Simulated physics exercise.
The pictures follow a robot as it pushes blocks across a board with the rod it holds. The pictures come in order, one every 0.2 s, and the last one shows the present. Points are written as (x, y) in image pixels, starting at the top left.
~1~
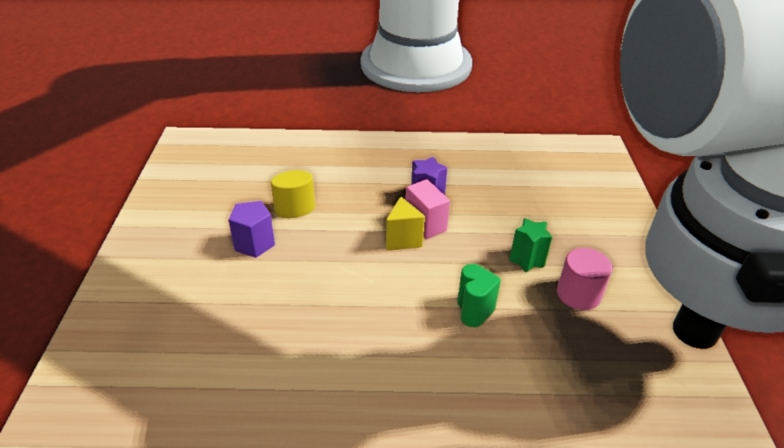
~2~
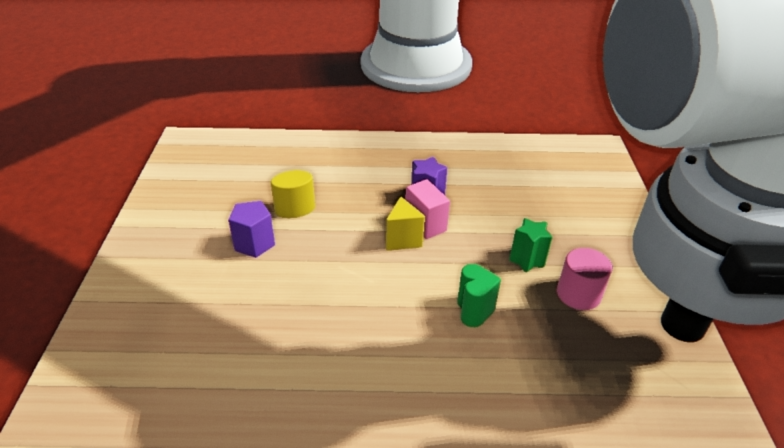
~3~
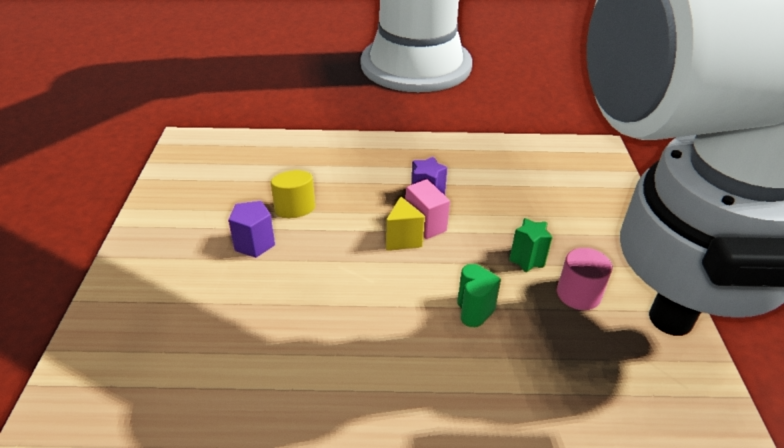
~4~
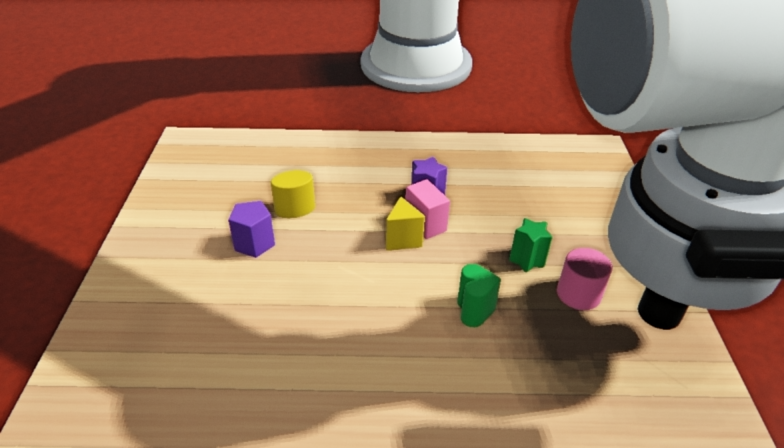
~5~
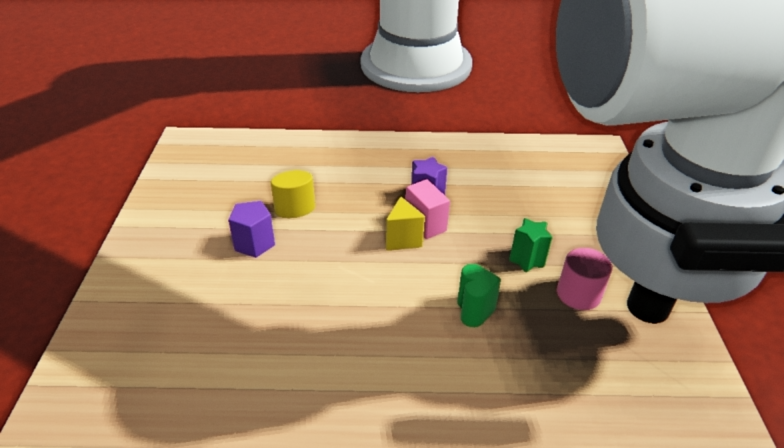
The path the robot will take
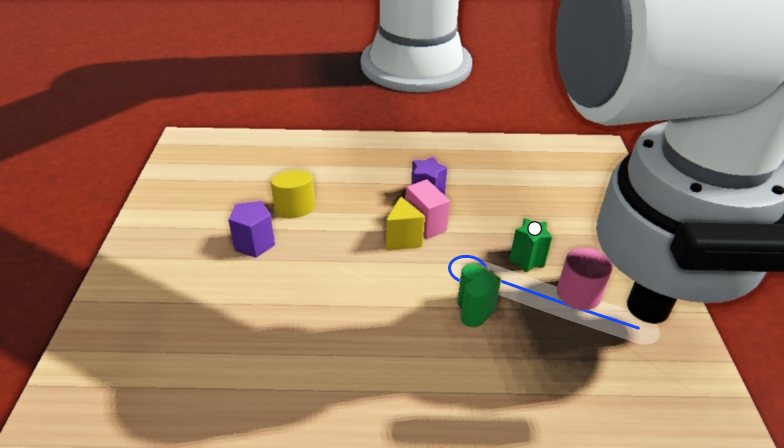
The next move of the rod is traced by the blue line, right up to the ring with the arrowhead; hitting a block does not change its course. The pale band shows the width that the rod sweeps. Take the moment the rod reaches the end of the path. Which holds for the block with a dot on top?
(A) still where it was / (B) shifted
Correct choice: B.
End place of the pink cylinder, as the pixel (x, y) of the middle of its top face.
If I read the scene right, the answer is (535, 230).
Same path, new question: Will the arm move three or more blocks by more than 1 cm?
Going by the path, no.
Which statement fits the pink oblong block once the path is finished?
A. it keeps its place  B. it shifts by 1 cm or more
A
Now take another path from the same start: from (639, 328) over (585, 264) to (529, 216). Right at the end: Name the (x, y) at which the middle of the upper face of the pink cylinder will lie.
The middle of its upper face should be somewhere near (560, 243).
Path on the board, from (639, 328) to (468, 269); the dot is on the green star block.
What follows on the original path. One third of the way, rod at (585, 288); pink cylinder at (565, 248).
Two thirds of the way, rod at (525, 268); green star block at (519, 209); pink cylinder at (537, 231).
At the end, rod at (471, 249); pink oblong block in place; green heart block in place; green star block at (518, 208); pink cylinder at (535, 230).
